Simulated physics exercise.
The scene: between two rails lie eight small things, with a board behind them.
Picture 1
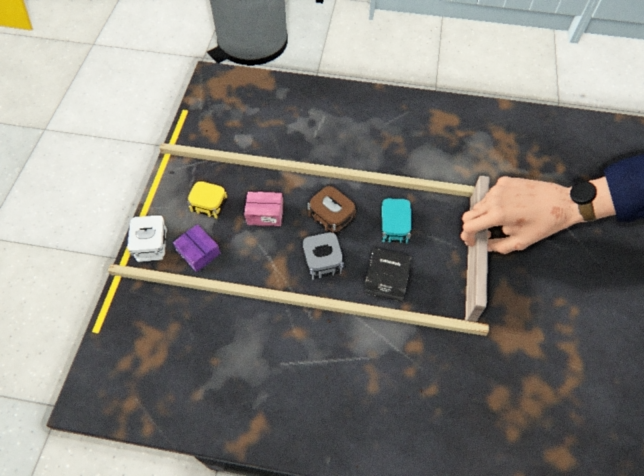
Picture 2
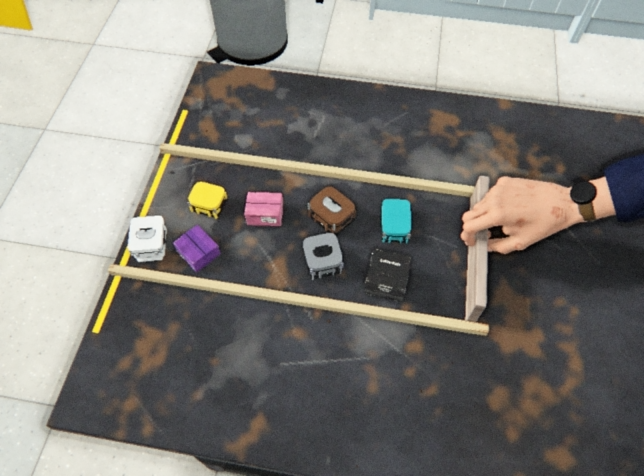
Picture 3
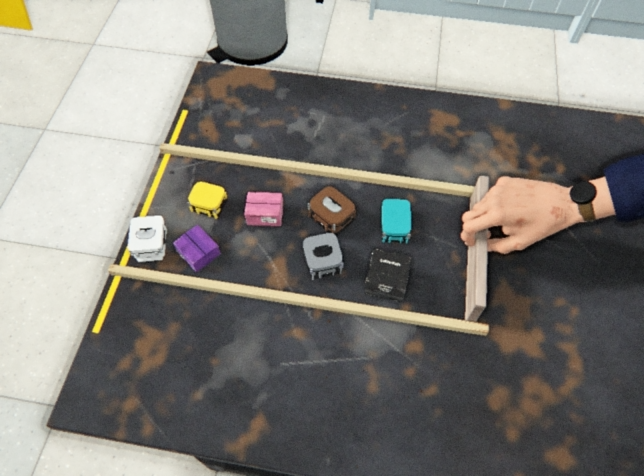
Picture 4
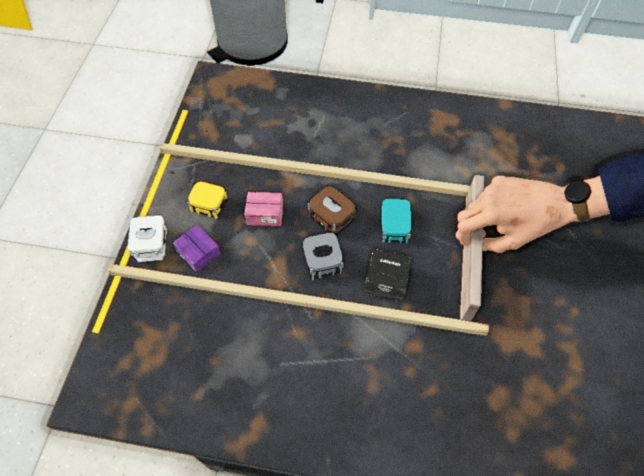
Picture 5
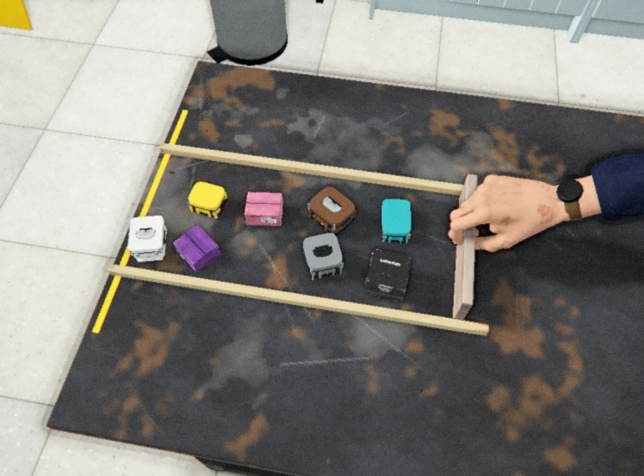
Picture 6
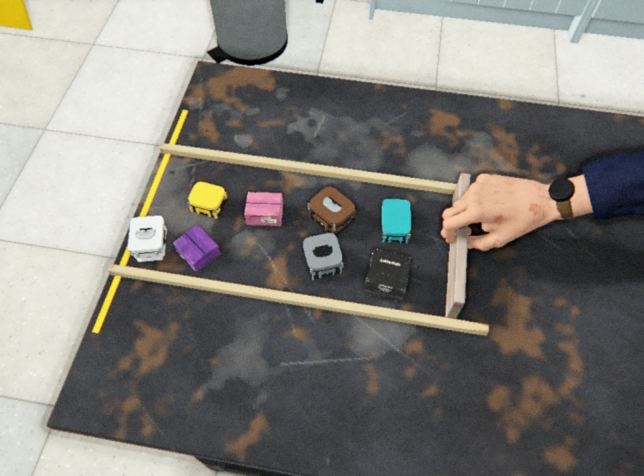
On a dark table, a hand slides a board slightly left behind eight small cases.
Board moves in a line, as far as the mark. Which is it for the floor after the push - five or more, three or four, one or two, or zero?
For the floor it is five or more.
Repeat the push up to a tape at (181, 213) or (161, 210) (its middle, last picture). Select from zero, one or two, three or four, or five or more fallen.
First tape: 5 or more. Second tape: More than four.
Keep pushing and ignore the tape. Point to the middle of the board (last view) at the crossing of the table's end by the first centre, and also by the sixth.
At (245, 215) for the first, at (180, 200) for the sixth.
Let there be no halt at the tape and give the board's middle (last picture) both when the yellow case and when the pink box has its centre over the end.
Estimated middle: (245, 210), and (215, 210) for the other.
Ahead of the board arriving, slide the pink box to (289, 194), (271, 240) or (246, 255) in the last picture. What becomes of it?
Slips off; Slips off; Slips off.
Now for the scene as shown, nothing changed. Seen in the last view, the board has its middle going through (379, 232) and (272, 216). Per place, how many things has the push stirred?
I get 4 at the one place and 8 at the other.
Soon after, none off yet; white case at rest near (149, 239); yellow case at rest near (207, 200); purple box at rest near (197, 248).
At rest, the number that fall off is five or more; fallen, turquoise case, black box, brown case, grey case, pink box, purple box, yellow case and white case.
